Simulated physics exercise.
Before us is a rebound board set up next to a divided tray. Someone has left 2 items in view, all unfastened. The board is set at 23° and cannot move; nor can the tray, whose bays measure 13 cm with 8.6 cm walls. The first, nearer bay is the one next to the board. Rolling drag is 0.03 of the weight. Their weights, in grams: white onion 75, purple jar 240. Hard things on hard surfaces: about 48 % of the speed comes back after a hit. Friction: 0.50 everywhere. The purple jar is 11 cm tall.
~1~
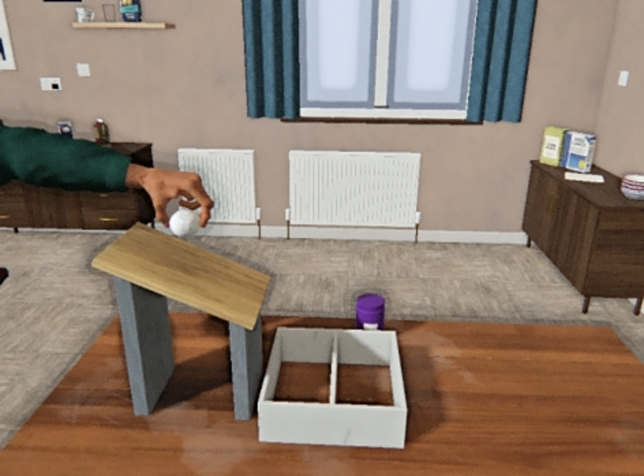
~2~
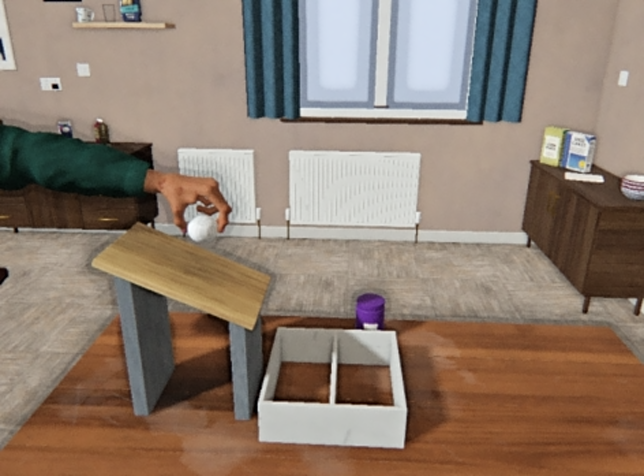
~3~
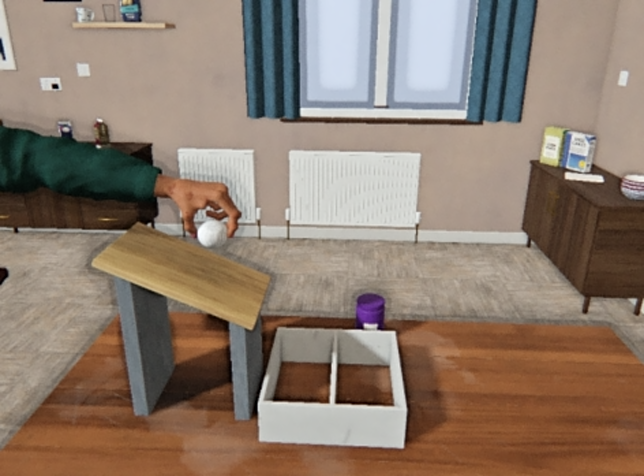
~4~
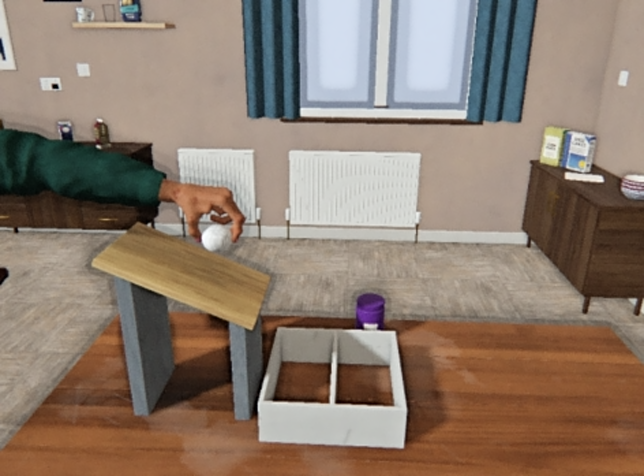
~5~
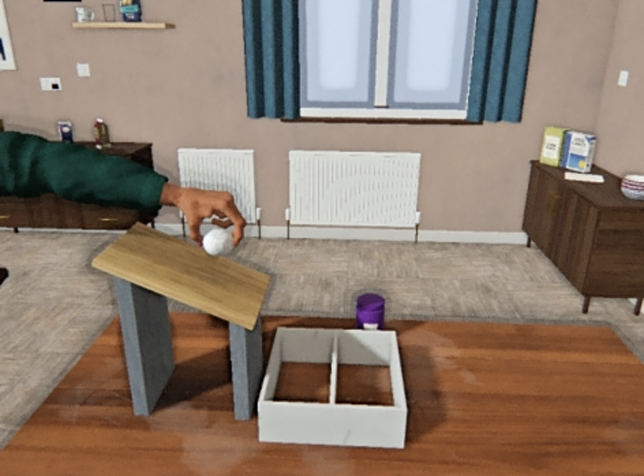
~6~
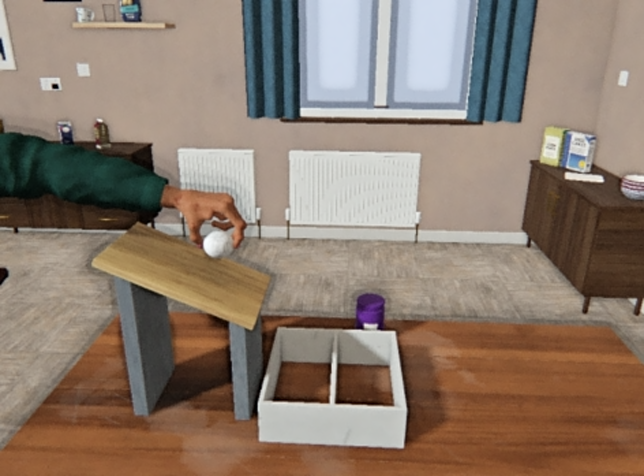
A hand in a dark green sleeve holds a small white ball-like object above a sloping wooden board on grey supports, in a room seen from a fixed, slightly raised view. On the brown table, a white two-bay tray sits right of the ramp, a purple jar behind it, with radiators and a teal-curtained window beyond. The hand moves the object rightward and slightly down, slowing until it hovers nearly still just above the slope.
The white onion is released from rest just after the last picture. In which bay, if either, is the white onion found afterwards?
The answer: Nearer bay.
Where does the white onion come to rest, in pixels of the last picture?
Around (306, 386).
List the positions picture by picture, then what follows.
In the first frame, 7 cm from its drop point; white onion (186, 223); purple jar (370, 319).
In the second frame, 4 cm from its drop point; white onion (203, 228); purple jar (370, 319).
In the third frame, 2 cm from its drop point; white onion (213, 233); purple jar (370, 319).
In the fourth frame, 1 cm from its drop point; white onion (217, 238); purple jar (370, 319).
The fifth frame shows poised above the slant; white onion (219, 242); purple jar (370, 319).
The sixth frame shows poised above the slant; white onion (219, 244); purple jar (370, 319).
Then, 0.30 s after the last picture, white onion near (243, 276).
Then, 0.50 s after the last picture, white onion near (310, 331).
Then, 0.60 s after the last picture, it is in the nearer bay; white onion near (297, 363).
Then, 0.80 s after the last picture, it is in the nearer bay; white onion near (318, 386).
At rest, it is in the nearer bay; purple jar in place, give or take 4 cm. Seen from the same camera at the end, white onion near (307, 386).
